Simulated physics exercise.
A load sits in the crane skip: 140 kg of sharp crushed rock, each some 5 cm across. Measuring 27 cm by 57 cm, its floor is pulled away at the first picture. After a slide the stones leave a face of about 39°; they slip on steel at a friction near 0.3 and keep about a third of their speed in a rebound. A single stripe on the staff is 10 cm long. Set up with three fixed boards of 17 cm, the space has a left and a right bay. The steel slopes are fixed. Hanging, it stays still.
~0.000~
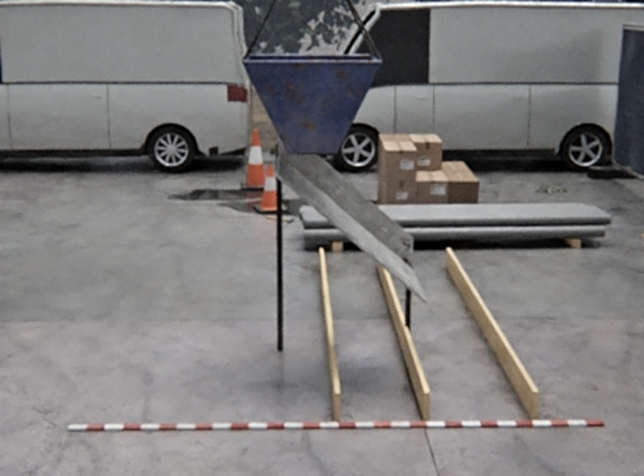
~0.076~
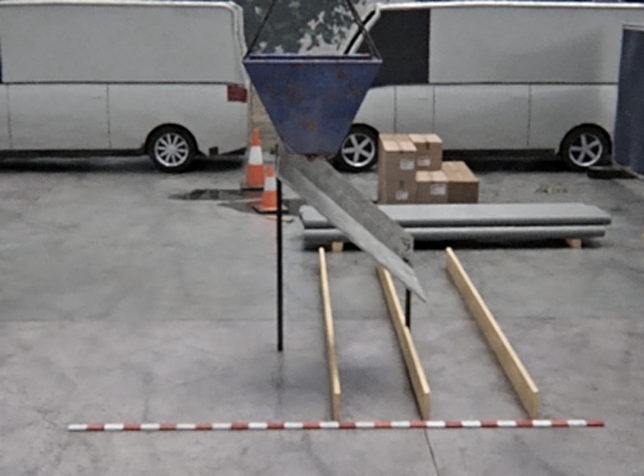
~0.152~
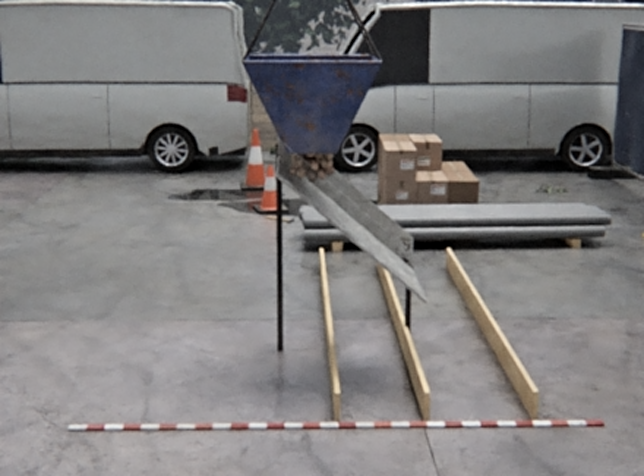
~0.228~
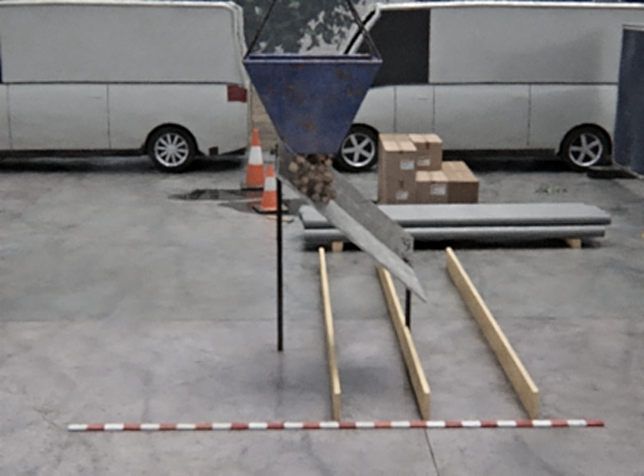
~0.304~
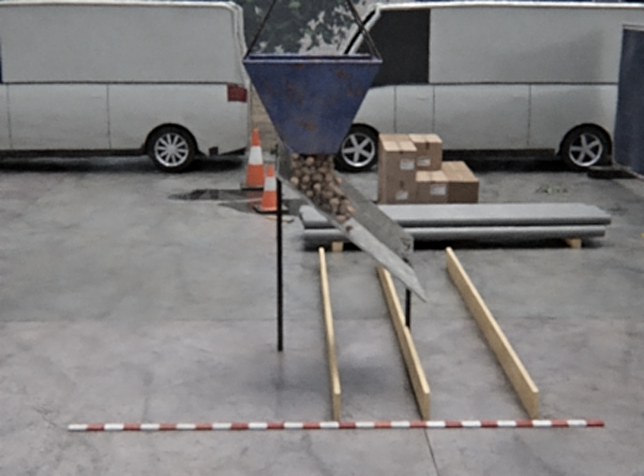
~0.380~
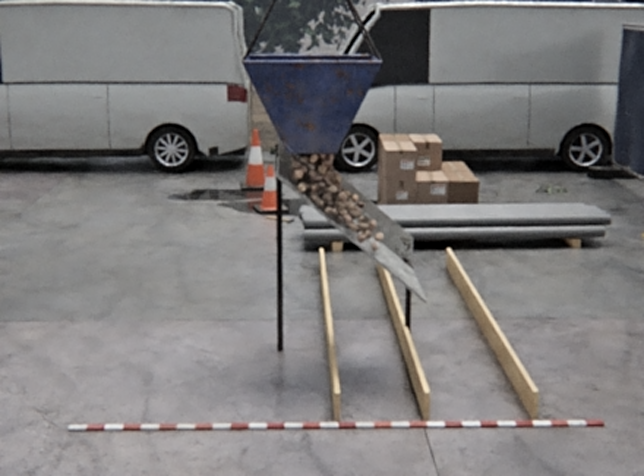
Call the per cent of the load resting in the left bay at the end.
Around 0 percent.
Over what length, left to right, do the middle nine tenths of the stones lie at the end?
Some 70 cm from left to right.
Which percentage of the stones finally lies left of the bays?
Around 0 in a hundred of the load.
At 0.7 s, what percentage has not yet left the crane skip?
Held: Near 20 %.
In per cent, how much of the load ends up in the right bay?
Near 90 per cent of the whole load.
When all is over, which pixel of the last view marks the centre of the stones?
Pixel position of the middle approx (483, 368).
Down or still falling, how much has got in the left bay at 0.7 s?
Near 0 percent at that time.
After 0.7 s, 18 % in the crane skip, 69 % on the steel, 2 % falling or lying left of the bays, 11 % falling or lying in the right bay; the stones farthest right are at (487, 358).
After 1.1 s, 0 % in the crane skip, 41 % on the steel, 59 % falling or lying in the right bay; the stones farthest right are at (505, 345).
After 1.7 s, 0 % in the crane skip, 92 % falling or lying in the right bay, 8 % falling or lying right of the bays; the stones farthest right are at (581, 385).
After 2.6 s, 0 % in the crane skip, 91 % falling or lying in the right bay, 9 % falling or lying right of the bays; the stones farthest right are at (590, 382).
After 4.5 s, 0 % in the crane skip, 91 % in the right bay, 9 % right of the bays; the stones farthest right are at (590, 382).
